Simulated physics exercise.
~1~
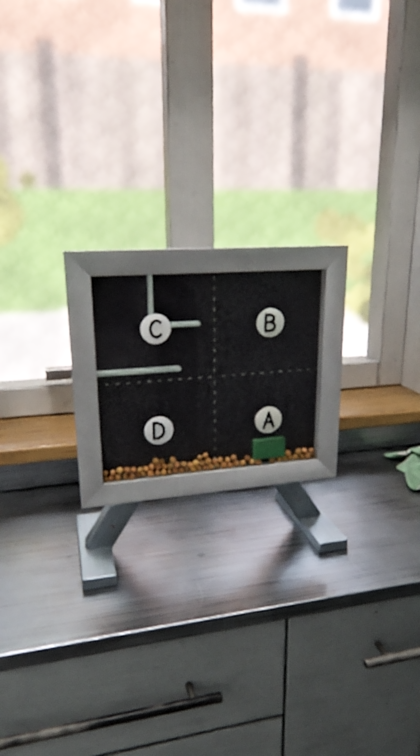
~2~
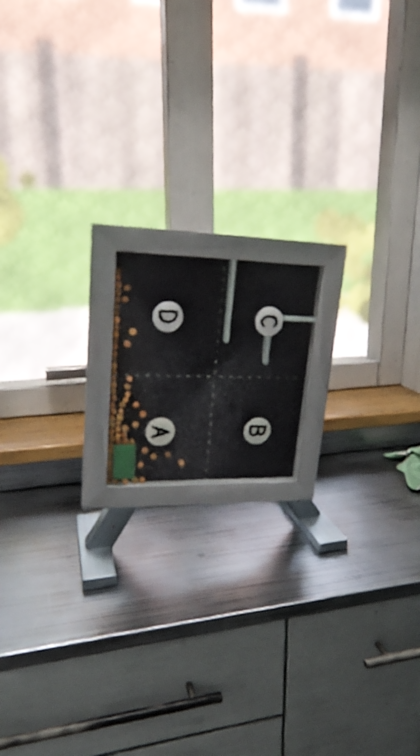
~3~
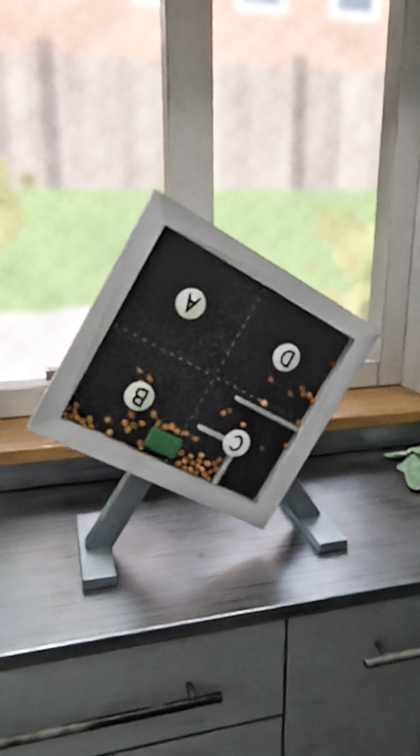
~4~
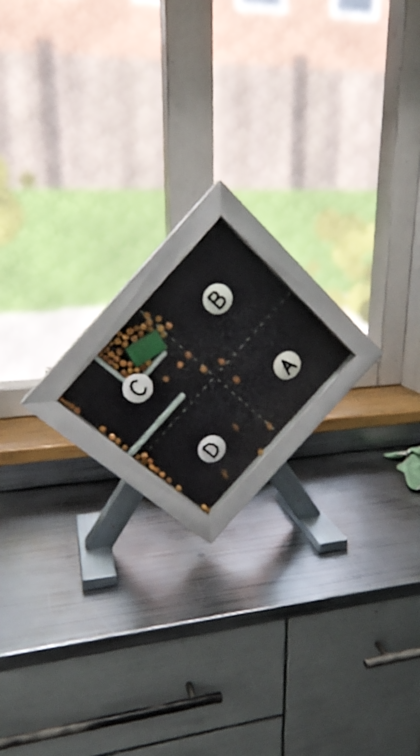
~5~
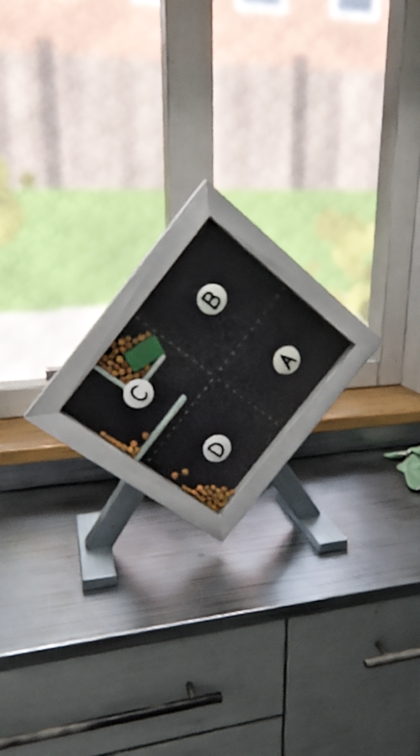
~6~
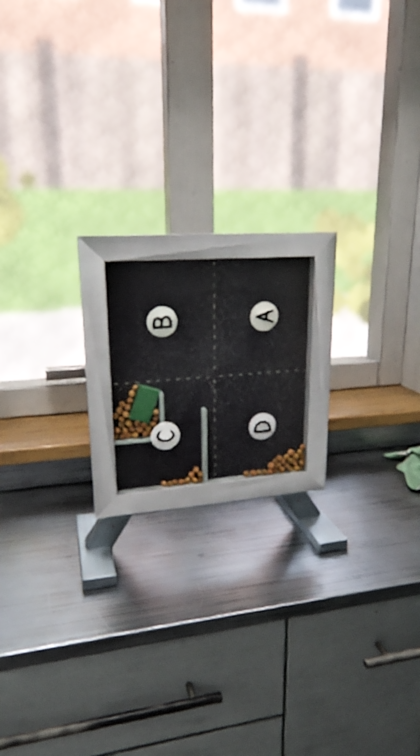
A framed black box on a stand turned clockwise most of the way round, tumbling its wooden beads and green block, then swung back a little and stopped on its side, with the block and most beads in quarter C and the rest in D.
